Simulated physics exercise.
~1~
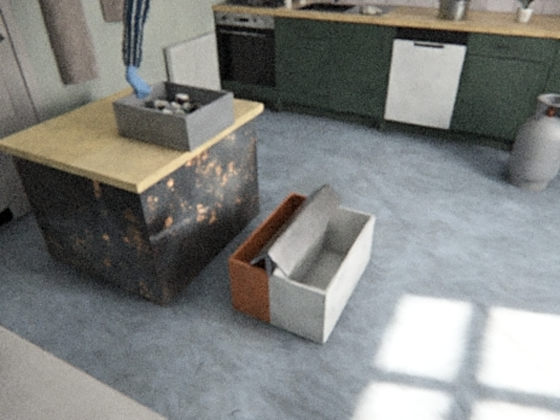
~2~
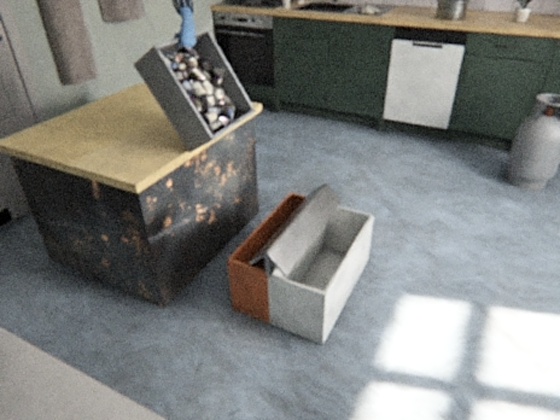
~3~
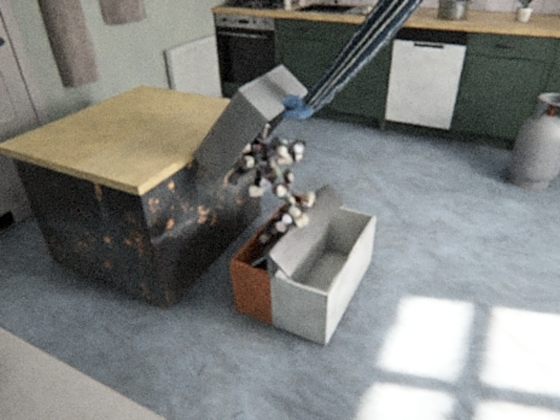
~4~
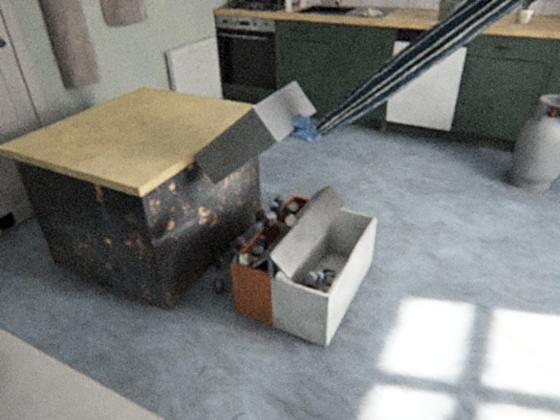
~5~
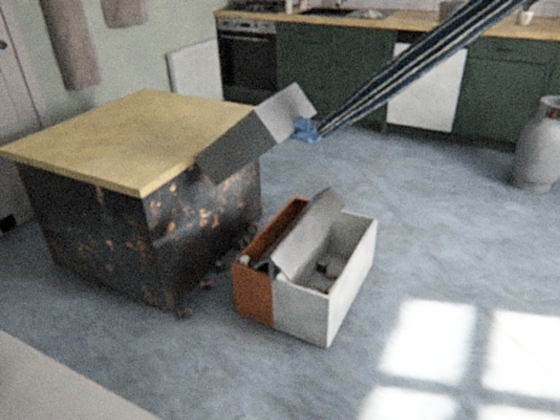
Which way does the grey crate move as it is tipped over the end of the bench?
The grey crate moves to the right as the viewer sees it.
